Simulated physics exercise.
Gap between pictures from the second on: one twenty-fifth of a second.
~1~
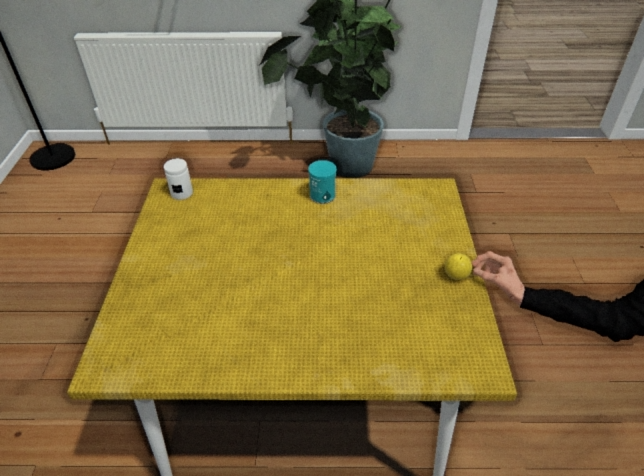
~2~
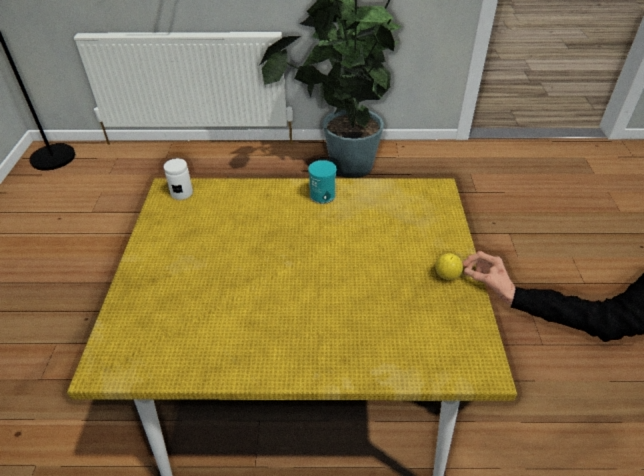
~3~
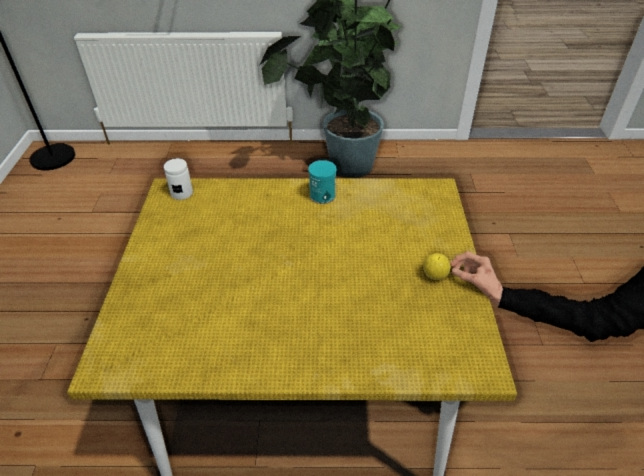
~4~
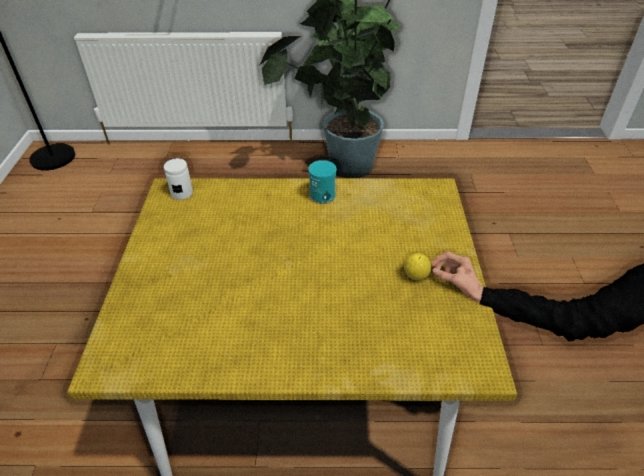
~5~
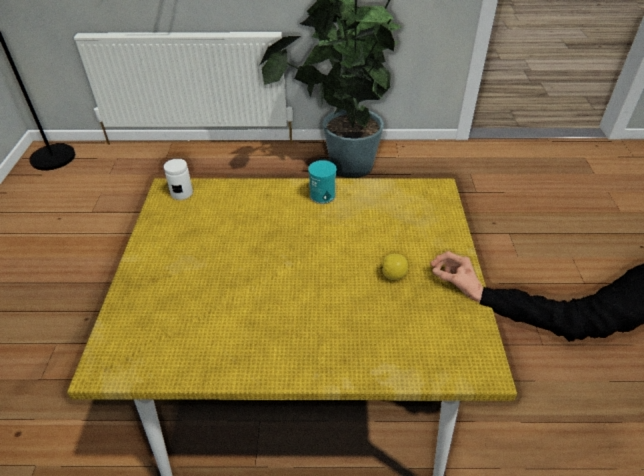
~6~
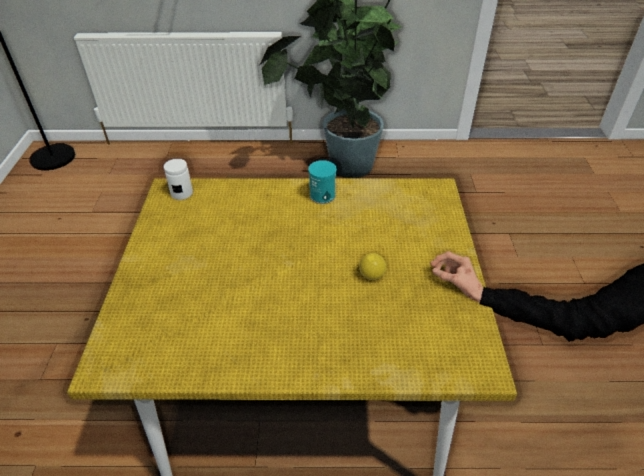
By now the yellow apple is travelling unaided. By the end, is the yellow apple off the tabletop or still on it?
By the end it is off the tabletop.
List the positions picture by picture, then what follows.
In the first frame, under the hand; yellow apple (458, 267).
In the second frame, under the hand; yellow apple (449, 267).
In the third frame, under the hand; yellow apple (437, 267).
In the fourth frame, yellow apple (418, 267).
In the fifth frame, yellow apple (395, 267) displaced about its own width.
In the sixth frame, yellow apple (373, 267) displaced well along.
Then, 0.20 s past the last view, yellow apple displaced well along near (267, 267).
Then, 0.50 s past the last view, yellow apple displaced well along near (124, 267).
Then, 0.80 s past the last view, yellow apple now off the table.
Then, 1.10 s past the last view, things are still on the move.
Finally, off the table, yellow apple.
